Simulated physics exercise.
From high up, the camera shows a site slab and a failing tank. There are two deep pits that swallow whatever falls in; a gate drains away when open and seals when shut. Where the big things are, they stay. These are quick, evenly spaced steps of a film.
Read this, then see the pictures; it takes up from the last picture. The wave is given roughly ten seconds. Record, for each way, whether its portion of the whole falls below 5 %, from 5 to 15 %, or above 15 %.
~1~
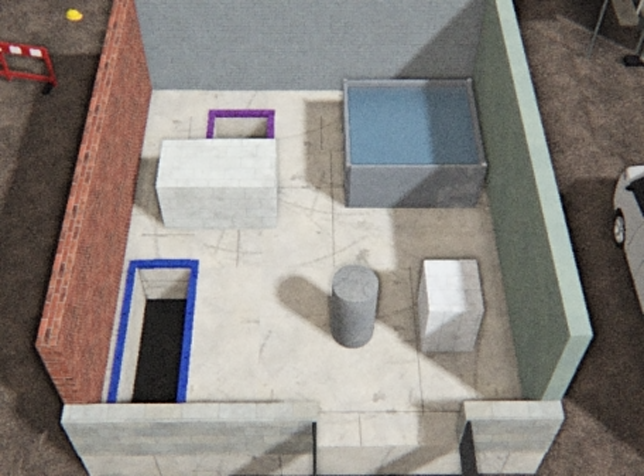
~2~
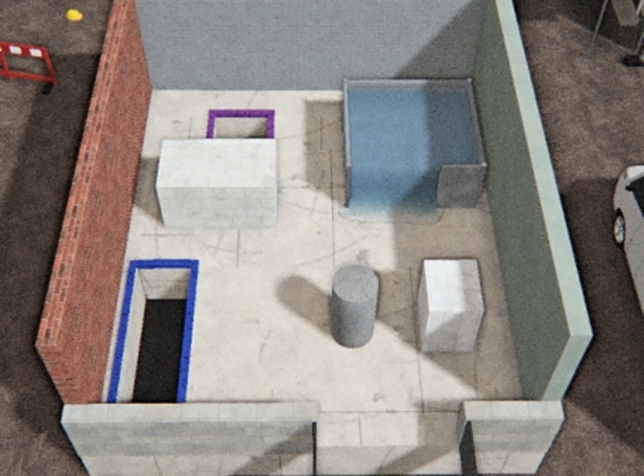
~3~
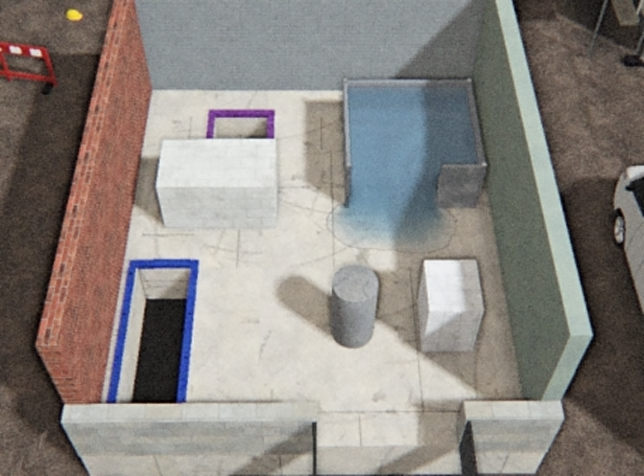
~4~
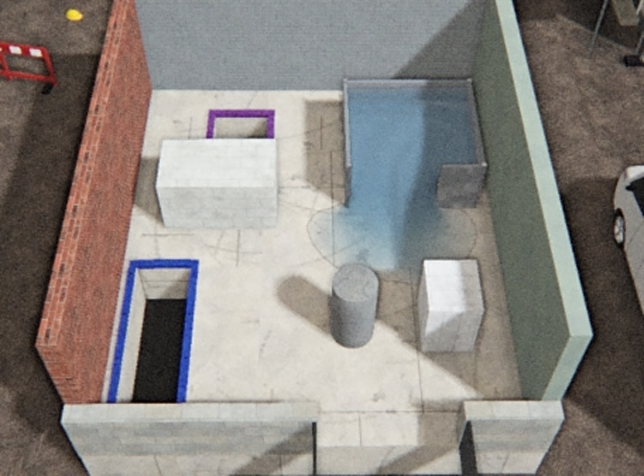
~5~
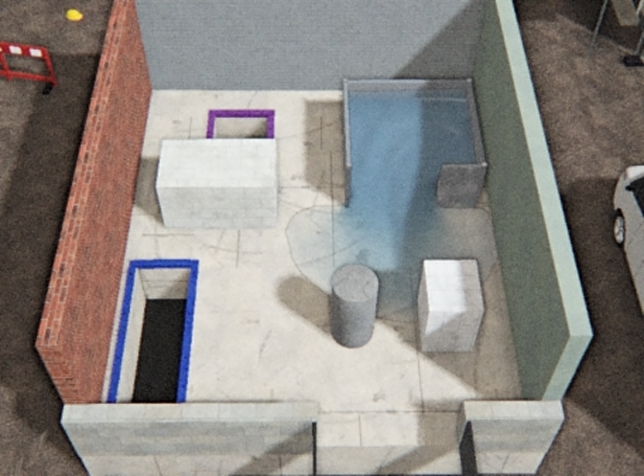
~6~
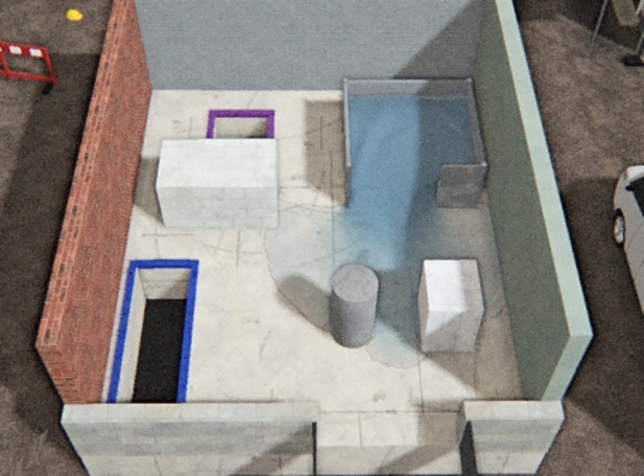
One by one: Gate: Upwards of fifteen per cent, blue pit: Upwards of fifteen per cent, purple pit: Short of a twentieth.
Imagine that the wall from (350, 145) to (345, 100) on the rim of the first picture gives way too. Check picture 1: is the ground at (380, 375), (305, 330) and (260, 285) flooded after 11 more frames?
The first would be still unwetted, the second drenched and the third drenched.
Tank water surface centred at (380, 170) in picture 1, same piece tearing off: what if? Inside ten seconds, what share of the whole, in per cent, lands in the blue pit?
Within ten seconds, 30 percent of the total ends up in the blue pit.
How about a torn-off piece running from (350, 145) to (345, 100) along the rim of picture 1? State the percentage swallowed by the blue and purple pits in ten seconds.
Blue takes 10 in a hundred, purple takes 30 in a hundred.
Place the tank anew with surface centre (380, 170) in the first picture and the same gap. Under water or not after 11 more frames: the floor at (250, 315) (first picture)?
Result: Inundated.
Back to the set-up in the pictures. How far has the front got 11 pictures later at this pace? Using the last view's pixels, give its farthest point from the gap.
My pick would be pixel (98, 429).
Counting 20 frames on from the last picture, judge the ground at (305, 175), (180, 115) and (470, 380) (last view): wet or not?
Listed points: Unwetted / unwetted / inundated.
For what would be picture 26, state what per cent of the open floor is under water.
Close to 60 %.
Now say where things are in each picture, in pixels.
The water tank at (411, 125) is whole and still, in the first picture.
Water pours out at (393, 194) and has run to (341, 208), in the second picture.
The front is at (338, 232), out from the gap at (393, 194), in the third picture.
Water pours out at (393, 196) and has run to (417, 280), in the fourth picture.
The front is at (416, 315), out from the gap at (393, 196), in the fifth picture.
The front is at (403, 363), out from the gap at (393, 195), in the sixth picture.
A moment on, water covers 45 % of the floor; the gate 2 %, the blue pit 0 %, the purple pit 0 %.
Next, water covers 55 % of the floor; the gate 8 %, the blue pit 3 %, the purple pit 0 %.
Then, water covers 60 % of the floor; the gate 16 %, the blue pit 12 %, the purple pit 0 %.
Later, water covers 75 % of the floor; the gate 27 %, the blue pit 18 %, the purple pit 0 %.
In the end, water covers 85 % of the floor; the gate 35 %, the blue pit 21 %, the purple pit 0 %.
